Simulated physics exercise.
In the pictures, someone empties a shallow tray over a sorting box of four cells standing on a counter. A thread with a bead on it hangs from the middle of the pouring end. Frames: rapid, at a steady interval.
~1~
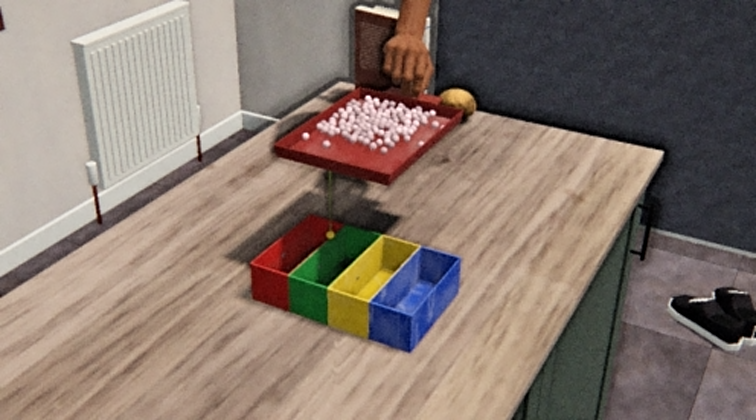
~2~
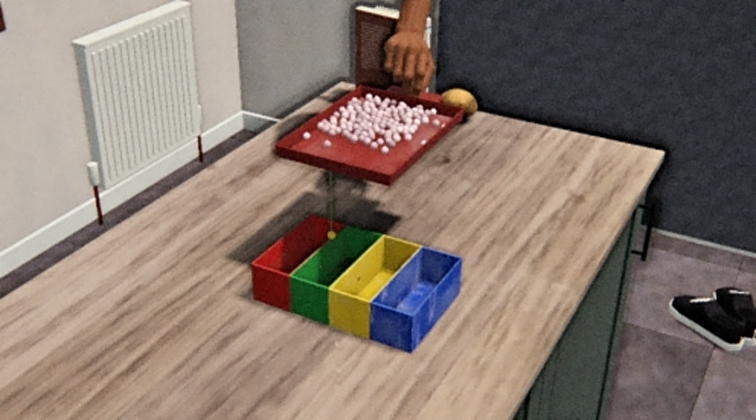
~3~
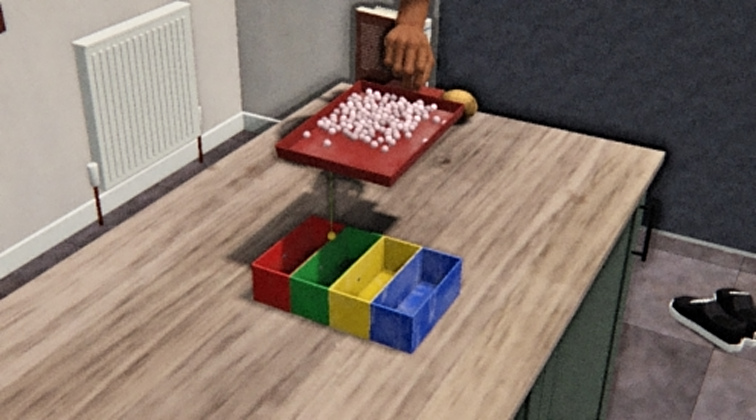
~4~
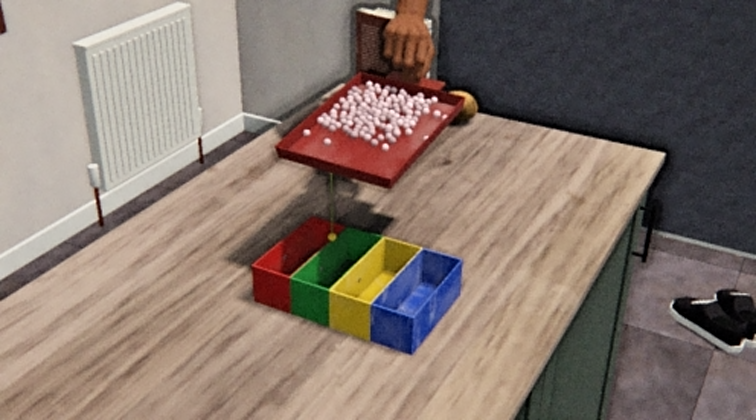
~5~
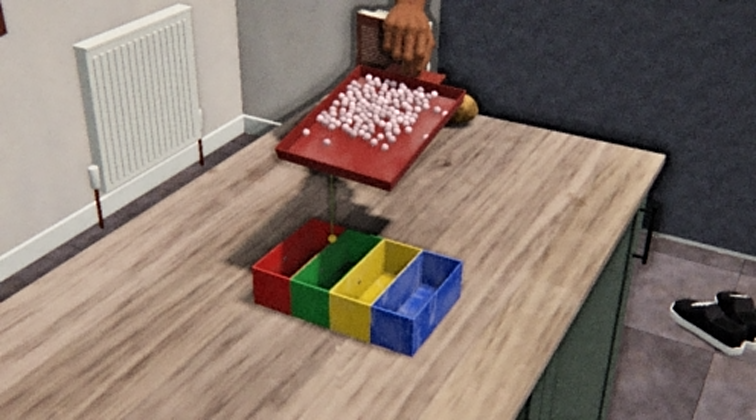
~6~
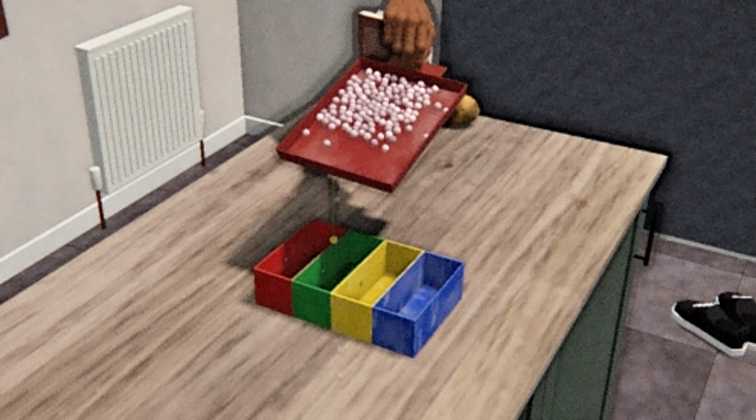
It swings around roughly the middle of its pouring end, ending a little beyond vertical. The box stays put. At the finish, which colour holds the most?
Yellow holds the most.
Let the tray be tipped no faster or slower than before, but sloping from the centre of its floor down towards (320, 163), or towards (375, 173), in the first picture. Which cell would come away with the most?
The red cell first, the yellow cell second.
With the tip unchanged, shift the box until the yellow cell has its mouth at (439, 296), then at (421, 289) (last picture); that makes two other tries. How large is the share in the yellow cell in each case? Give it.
Around 0 and around 0 per cent, in that order.
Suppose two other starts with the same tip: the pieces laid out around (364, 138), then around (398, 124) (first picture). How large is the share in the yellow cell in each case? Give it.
Try 1: 50 %; try 2: 50 %.
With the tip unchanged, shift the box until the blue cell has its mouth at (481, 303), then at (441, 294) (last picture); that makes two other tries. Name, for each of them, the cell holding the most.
The red one; that green cell.
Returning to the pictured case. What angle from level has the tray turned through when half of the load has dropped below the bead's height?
Tilt: Around 100 degrees.
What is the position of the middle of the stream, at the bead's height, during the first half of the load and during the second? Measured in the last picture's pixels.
The first part passes (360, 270); everything after passes (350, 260).
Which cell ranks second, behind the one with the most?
Second best is the green cell.
Just after the last frame, tray tipped steeply; almost all on the tray; just a few in the green cell; just a few in the yellow cell; just a few in the blue cell; just a few falling or outside the box.
A moment on, tray tipped right over; roughly a third on the tray; roughly a quarter in the yellow cell; about a tenth in the green cell; just a few in the red cell; just a few in the blue cell; roughly a third falling or outside the box.
Further on, tray tipped past a quarter turn; roughly half in the yellow cell; roughly a third in the green cell; about a tenth in the red cell; just a few in the blue cell; about a tenth falling or outside the box.
When it is over, tray tipped past a quarter turn; roughly half in the yellow cell; roughly a third in the green cell; about a tenth in the red cell; just a few in the blue cell; about a tenth outside the box.
